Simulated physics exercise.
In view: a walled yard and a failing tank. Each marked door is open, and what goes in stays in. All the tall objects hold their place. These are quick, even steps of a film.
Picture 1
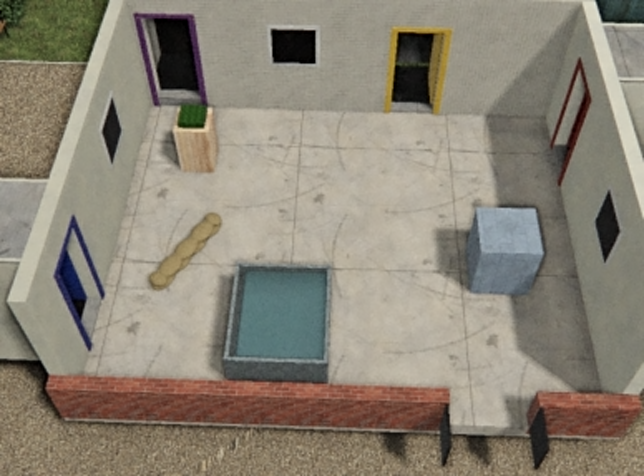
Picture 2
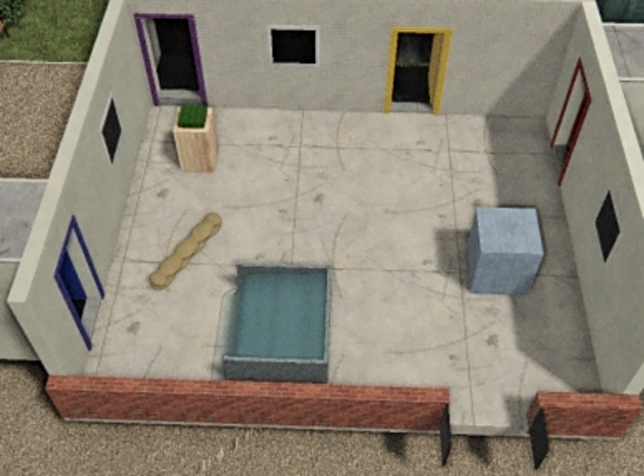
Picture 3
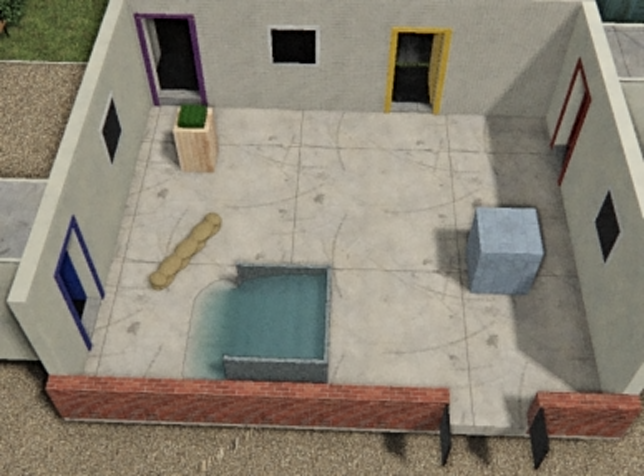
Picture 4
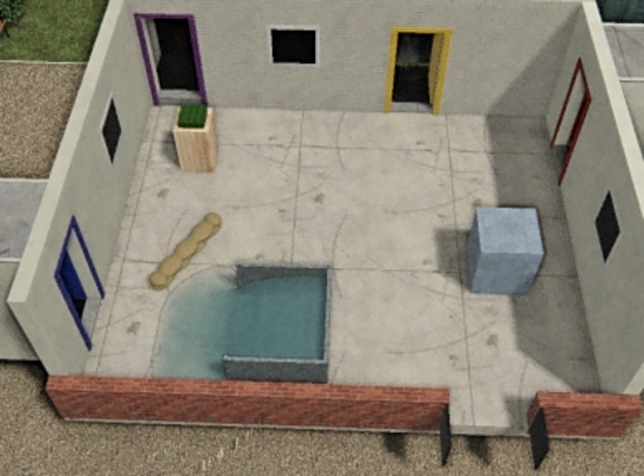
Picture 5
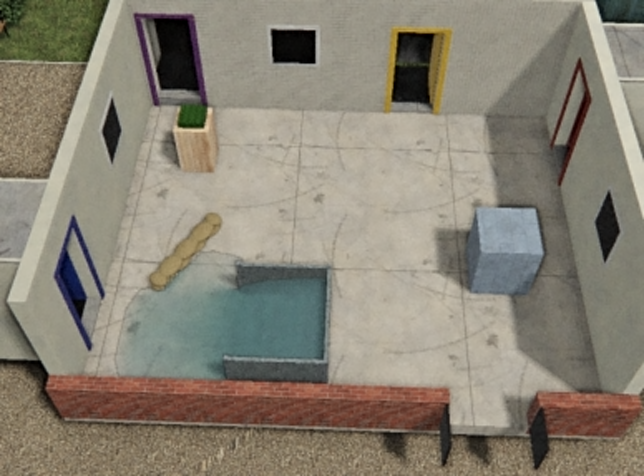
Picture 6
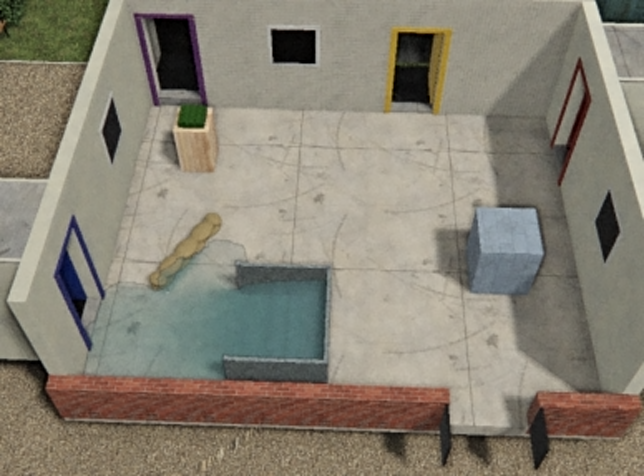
A walled yard with pale grey walls, a cracked concrete floor and a low red brick front wall is seen from high above by a still camera. A grey tank of teal water sits near the front, with a tan lumpy roll and a wooden planter behind it, a blue-grey block at right, and purple, yellow, red and blue doorframes around. The tank's left side opens and water spreads leftward across the floor, reaching the roll and the left wall.
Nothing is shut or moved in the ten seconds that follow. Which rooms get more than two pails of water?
One by one: The purple door stays under that; the red door stays under that; the blue door takes more than that; the yellow door stays under that.
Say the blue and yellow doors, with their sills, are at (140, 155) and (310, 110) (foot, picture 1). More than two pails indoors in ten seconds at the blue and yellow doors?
My reading: Blue takes less, yellow lets less in.
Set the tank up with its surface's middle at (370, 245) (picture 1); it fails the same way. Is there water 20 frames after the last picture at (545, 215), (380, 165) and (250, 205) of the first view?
In that order: Clear, not flooded, covered.
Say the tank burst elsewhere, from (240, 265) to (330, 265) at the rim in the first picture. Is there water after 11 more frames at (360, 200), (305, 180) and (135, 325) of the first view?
As listed: Under water, covered, dry.
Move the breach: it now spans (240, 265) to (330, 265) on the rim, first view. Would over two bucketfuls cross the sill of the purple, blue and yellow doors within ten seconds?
One by one: Purple door keeps below it; blue door lets less in; yellow door floods.
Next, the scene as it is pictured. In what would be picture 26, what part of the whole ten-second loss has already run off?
Near 90 in a hundred.
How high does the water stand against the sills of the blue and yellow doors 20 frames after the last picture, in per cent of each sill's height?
In turn 260 and 0 per cent.
A moment on, water covers 15 % of the floor; the purple door not reached, the red door not reached, the blue door far over two buckets in, the yellow door not reached.
Next, water covers 20 % of the floor; the purple door not reached, the red door not reached, the blue door far over two buckets in, the yellow door not reached.
Then, water covers 30 % of the floor; the purple door not reached, the red door not reached, the blue door far over two buckets in, the yellow door not reached.
Later, water covers 50 % of the floor; the purple door wet at the sill, nothing in, the red door not reached, the blue door far over two buckets in, the yellow door not reached.
In the end, water covers 70 % of the floor; the purple door wet at the sill, nothing in, the red door wet at the sill, nothing in, the blue door far over two buckets in, the yellow door wet at the sill, nothing in.
